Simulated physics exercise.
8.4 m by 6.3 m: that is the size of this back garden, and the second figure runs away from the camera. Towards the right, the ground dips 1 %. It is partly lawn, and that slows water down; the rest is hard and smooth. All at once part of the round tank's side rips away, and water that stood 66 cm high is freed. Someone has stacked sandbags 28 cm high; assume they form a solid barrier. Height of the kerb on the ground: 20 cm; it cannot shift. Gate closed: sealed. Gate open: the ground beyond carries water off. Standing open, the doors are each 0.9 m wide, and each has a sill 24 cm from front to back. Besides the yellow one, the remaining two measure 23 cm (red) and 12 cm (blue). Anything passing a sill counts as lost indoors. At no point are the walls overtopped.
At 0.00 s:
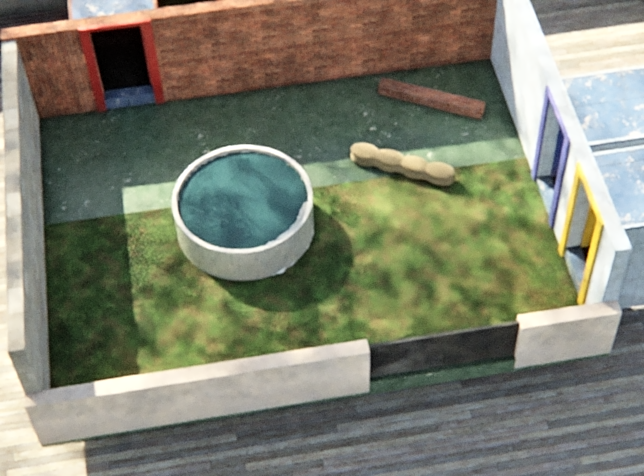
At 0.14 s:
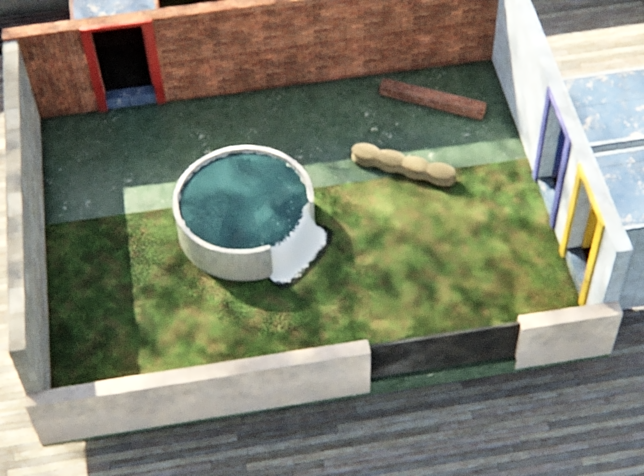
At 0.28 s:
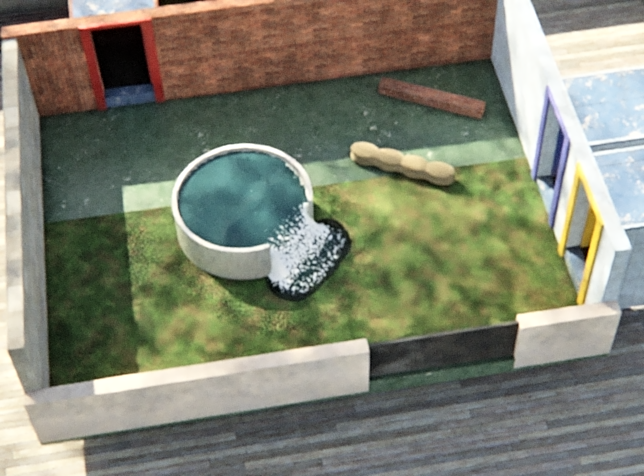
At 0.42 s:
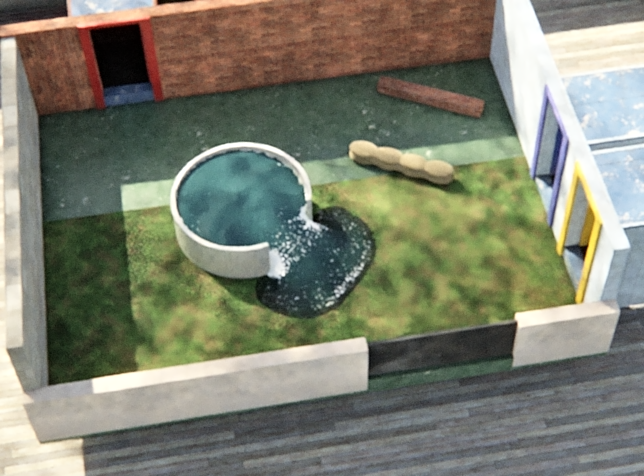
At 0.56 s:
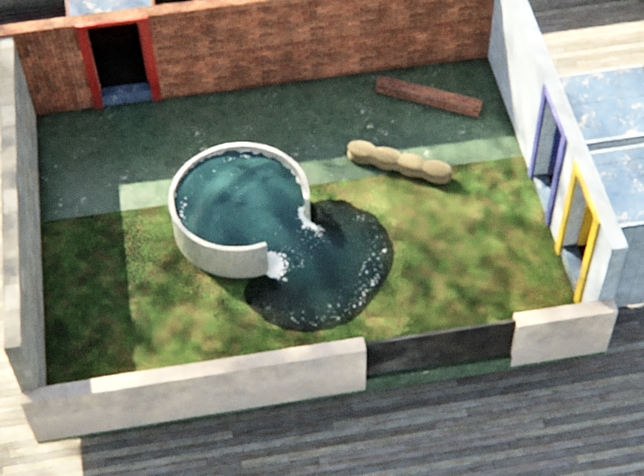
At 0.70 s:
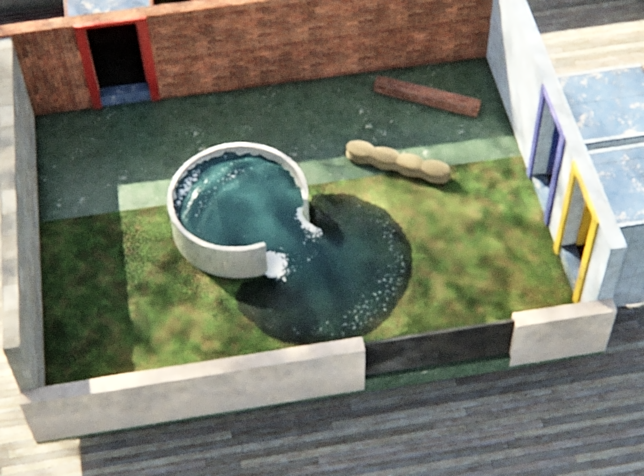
Water bursts through the side of a round tank and spreads outward over the grass.
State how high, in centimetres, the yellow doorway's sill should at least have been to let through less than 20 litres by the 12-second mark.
At least some 16 cm.
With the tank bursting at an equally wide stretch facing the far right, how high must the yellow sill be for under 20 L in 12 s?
Then roughly 8.0 cm.
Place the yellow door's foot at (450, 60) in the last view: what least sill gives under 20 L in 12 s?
Something near 6.0 cm.
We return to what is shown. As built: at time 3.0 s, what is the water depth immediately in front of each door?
Before red it's 0 cm, before blue 2 cm, before yellow 21 cm.
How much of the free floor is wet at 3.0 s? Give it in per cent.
35 %.
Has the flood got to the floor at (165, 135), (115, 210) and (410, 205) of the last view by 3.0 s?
Untouched; untouched; soaked.
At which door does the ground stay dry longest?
The red door.
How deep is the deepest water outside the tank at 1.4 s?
Roughly 32 cm.
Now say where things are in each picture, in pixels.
In the first frame, still water, 66 cm deep, in the round tank at (243, 200); the yellow door at (581, 240) is dry.
In the second frame, the gap is at (298, 245), the front 0.3 m out at (292, 281); the back of the round tank holds 66 cm.
In the third frame, the gap is at (297, 246), the front 0.7 m out at (318, 285); the back of the round tank holds 66 cm.
In the fourth frame, water pours out at (296, 246) and has run 1.2 m, to (336, 303); about 8 cm deep outside, 66 cm at the back.
In the fifth frame, water pours out at (294, 245) and has run 1.5 m, to (355, 312); about 7 cm deep outside, 65 cm at the back.
In the sixth frame, the gap is at (292, 245), the front 1.9 m out at (372, 325); the back of the round tank holds 57 cm; the yellow door at (576, 239), 4.5 m from the gap, is still 2.6 m from the nearest water.
After 1.4 s water covers 20 % of the floor, deepest (32 cm) near (287, 264); it has not reached the yellow door.
After 3.0 s water covers 35 % of the floor, deepest (30 cm) near (581, 333); 21 cm at the yellow door, 0 litres in over its 25 cm sill.
After 12.0 s water covers 85 % of the floor, deepest (10 cm) near (493, 90); 10 cm at the yellow door, 0 litres in over its 25 cm sill.
At the yellow door as built, the water arrived by 2.6 s and peaked near 25 cm at 3.2 s.
With a sill of 13 cm, 48 litres would have come in within the 12 s; with 20.5 cm, 5 litres. So under 20 litres takes about 16 cm.
